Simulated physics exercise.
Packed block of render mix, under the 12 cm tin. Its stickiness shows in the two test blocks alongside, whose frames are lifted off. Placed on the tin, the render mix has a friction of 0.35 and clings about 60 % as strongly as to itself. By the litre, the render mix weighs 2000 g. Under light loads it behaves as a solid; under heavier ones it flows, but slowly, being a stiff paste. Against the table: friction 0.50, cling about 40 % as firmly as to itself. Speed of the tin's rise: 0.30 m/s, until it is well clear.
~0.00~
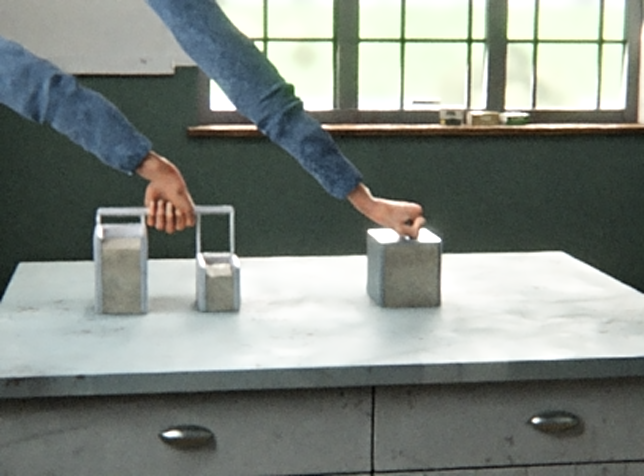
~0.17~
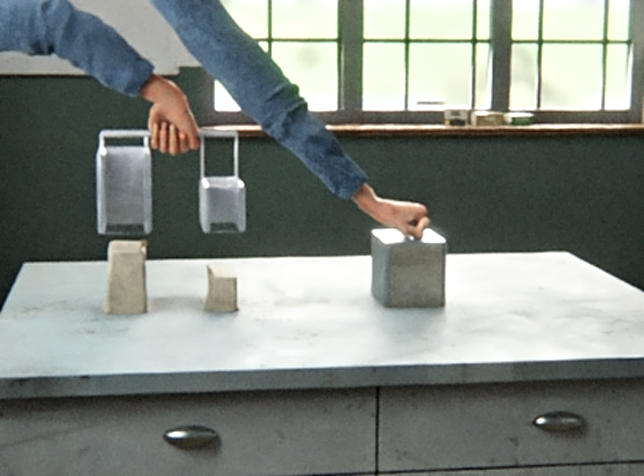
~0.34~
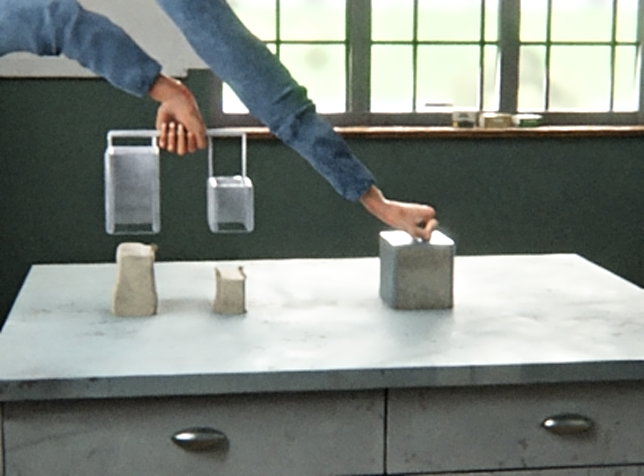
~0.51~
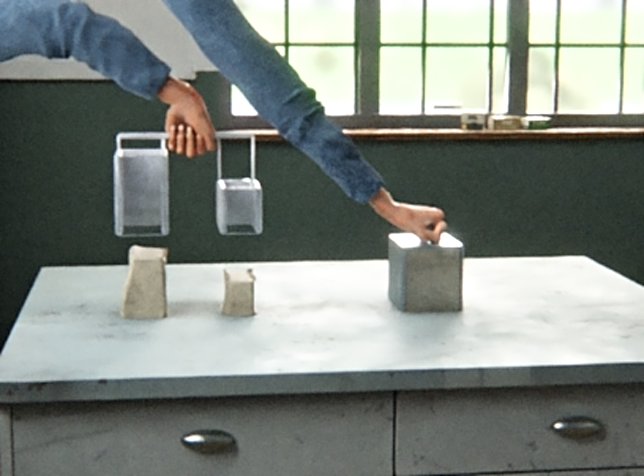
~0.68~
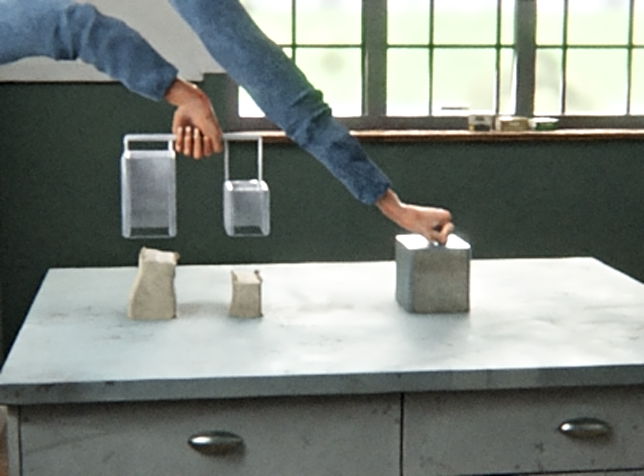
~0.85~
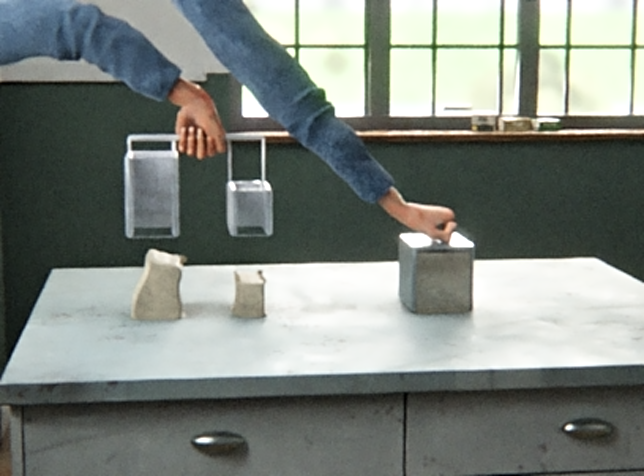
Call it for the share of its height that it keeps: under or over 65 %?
Call: Over.
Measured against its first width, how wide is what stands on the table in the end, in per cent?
Roughly 100 per cent.
After 1.10 s, the tin is up by 7.5 cm.
After 1.40 s, the tin is up by 16 cm; what stands on the table is 97 % of the tin's depth.
After 1.70 s, the tin is up by 24 cm; what stands on the table is 97 % of the tin's depth.
After 2.00 s, the tin is up by 24 cm; what stands on the table is 97 % of the tin's depth.
After 2.10 s, the tin is up by 24 cm; what stands on the table is 97 % of the tin's depth.
